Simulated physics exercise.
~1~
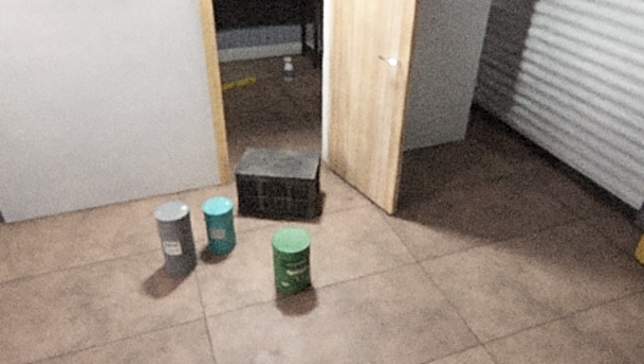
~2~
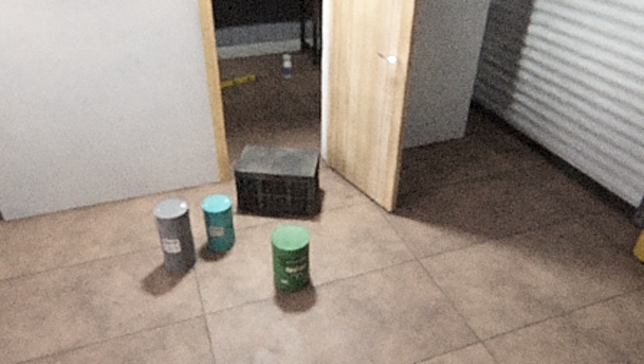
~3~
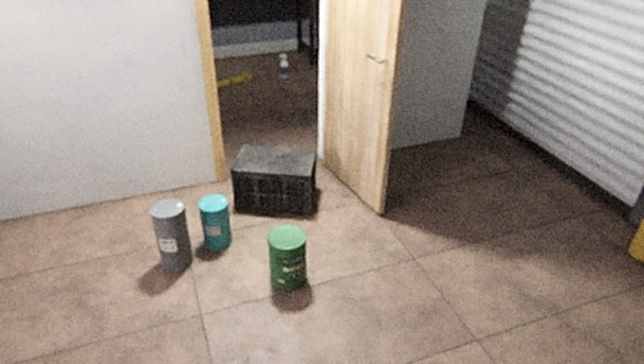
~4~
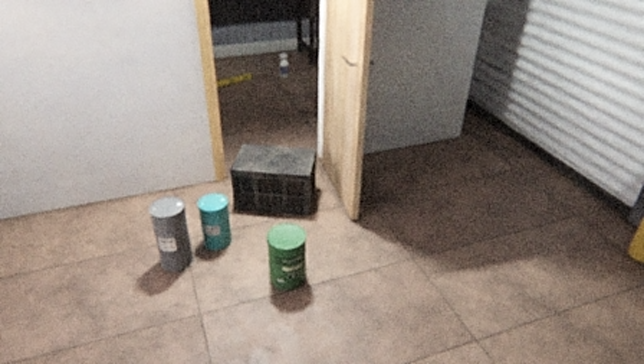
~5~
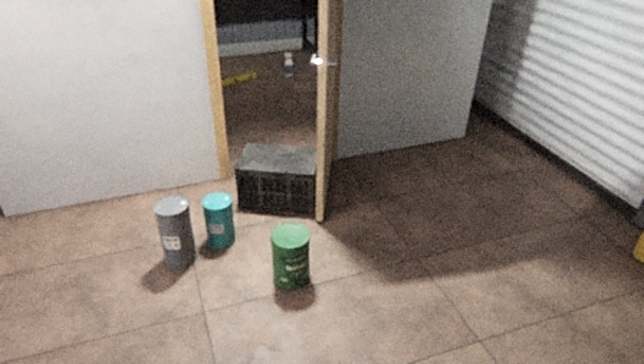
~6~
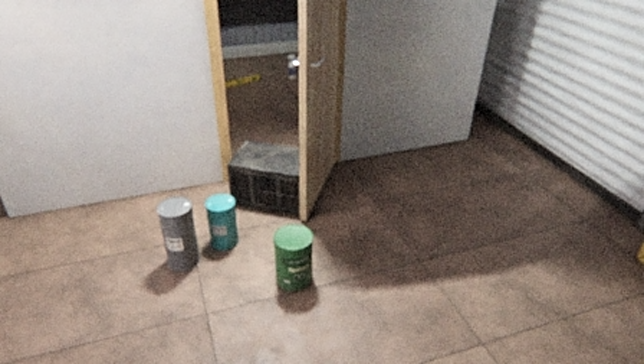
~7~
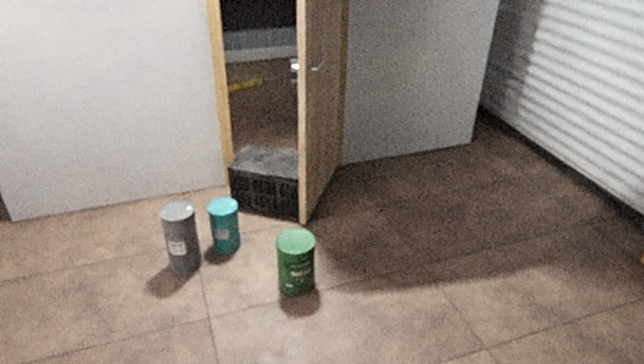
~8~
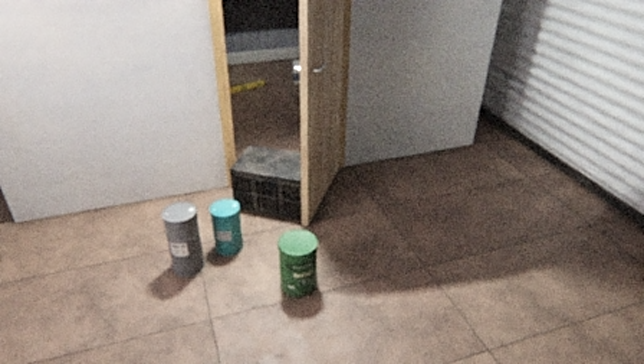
A pale wooden door stands wide open in a doorway between light grey walls, seen from slightly above by a gently swaying camera in a tiled room with a ribbed white wall at right. A black chest sits at the opening, with a grey canister and a turquoise one to its left and a green pail in front. With nobody in view, the door swings left towards its frame. It reaches the chest and shifts it slightly left, then slows. It ends still well open, resting against the chest, while the canisters and pail stay put.
